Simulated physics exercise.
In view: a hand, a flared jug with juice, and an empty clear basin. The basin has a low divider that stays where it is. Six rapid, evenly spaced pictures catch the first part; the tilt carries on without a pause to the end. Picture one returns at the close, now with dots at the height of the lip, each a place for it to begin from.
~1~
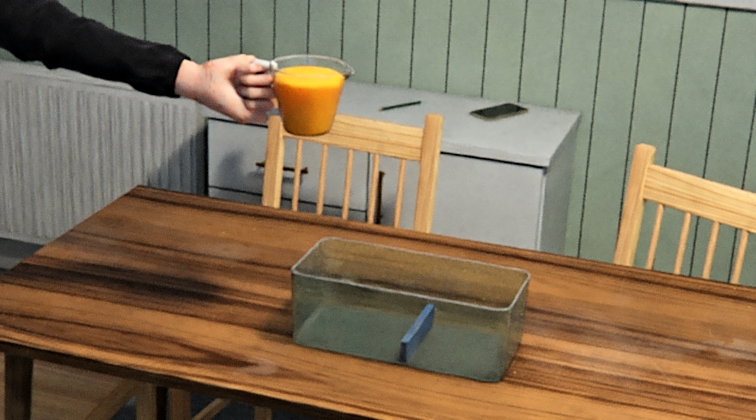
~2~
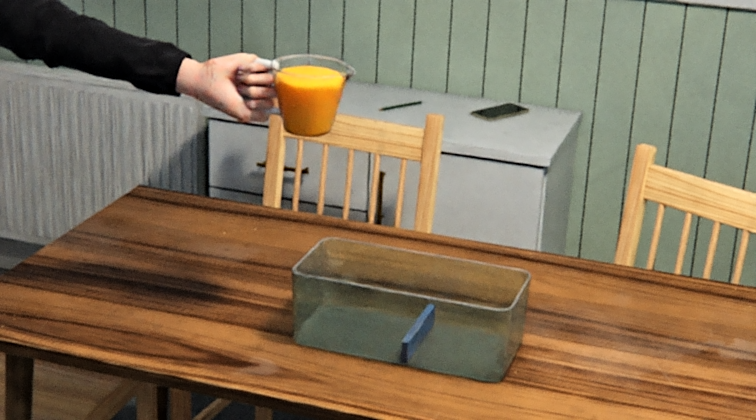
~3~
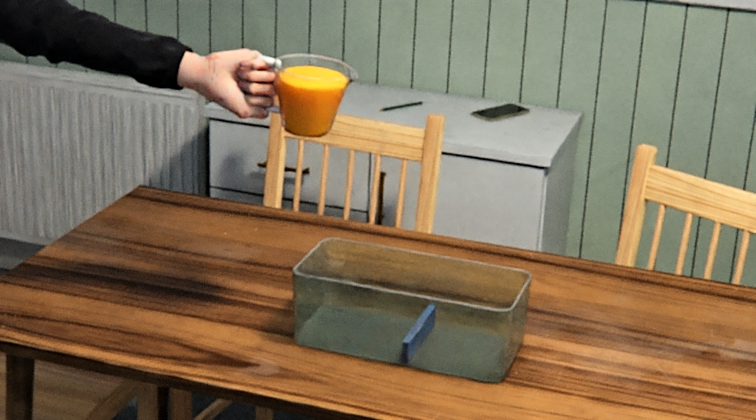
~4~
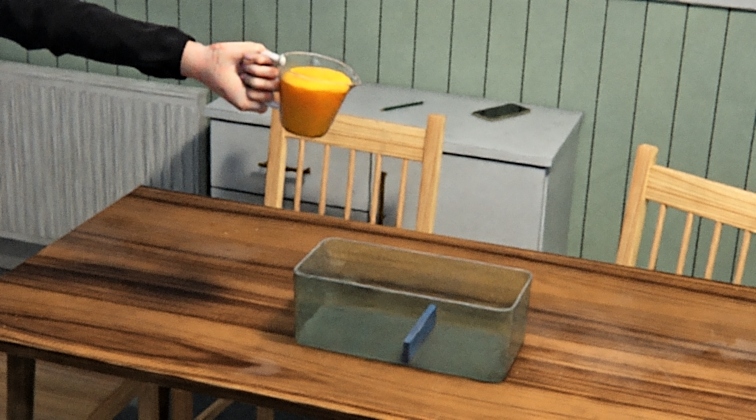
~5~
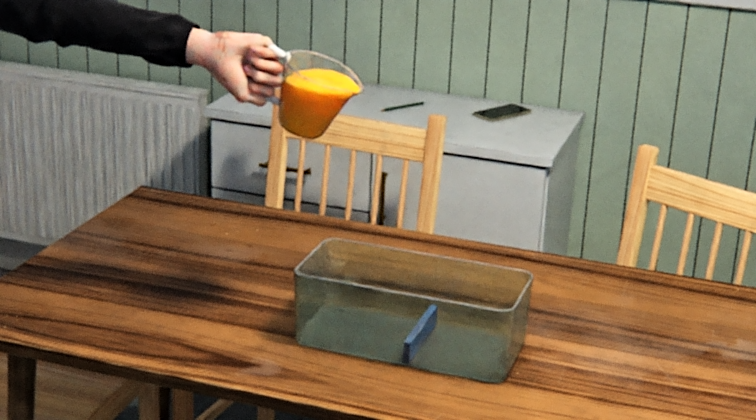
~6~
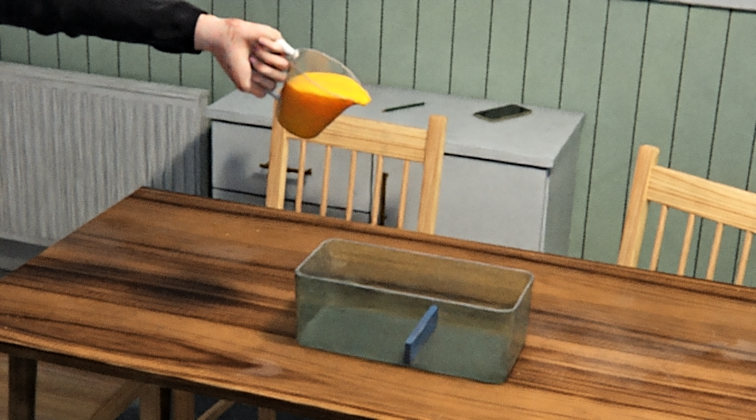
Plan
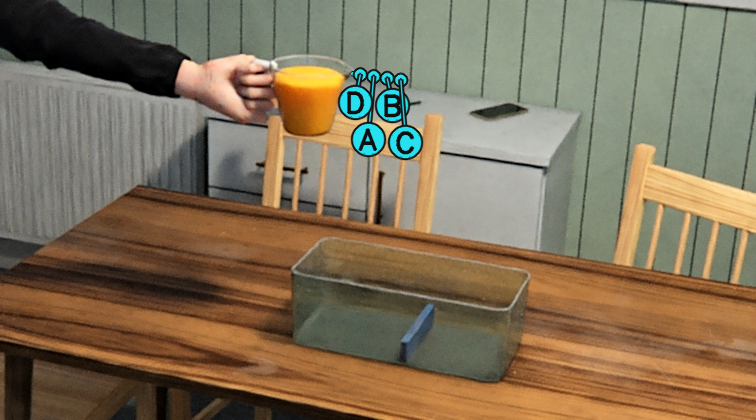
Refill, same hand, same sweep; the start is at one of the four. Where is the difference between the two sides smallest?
Place A does it best.
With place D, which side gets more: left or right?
The left side.
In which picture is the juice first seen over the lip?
Picture 6.
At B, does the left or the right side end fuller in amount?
More ends on the right.
On the marked copy, A at (373, 76); B at (387, 78); C at (400, 80); D at (360, 74).
Choosing A, about 49 % ends left of the wall and 49 % right of it; 3 % is lost outside.
Choosing B, about 16 % ends left of the wall and 81 % right of it; 3 % is lost outside.
Choosing C, about 10 % ends left of the wall and 87 % right of it; 3 % is lost outside.
Choosing D, about 74 % ends left of the wall and 20 % right of it; 7 % is lost outside.
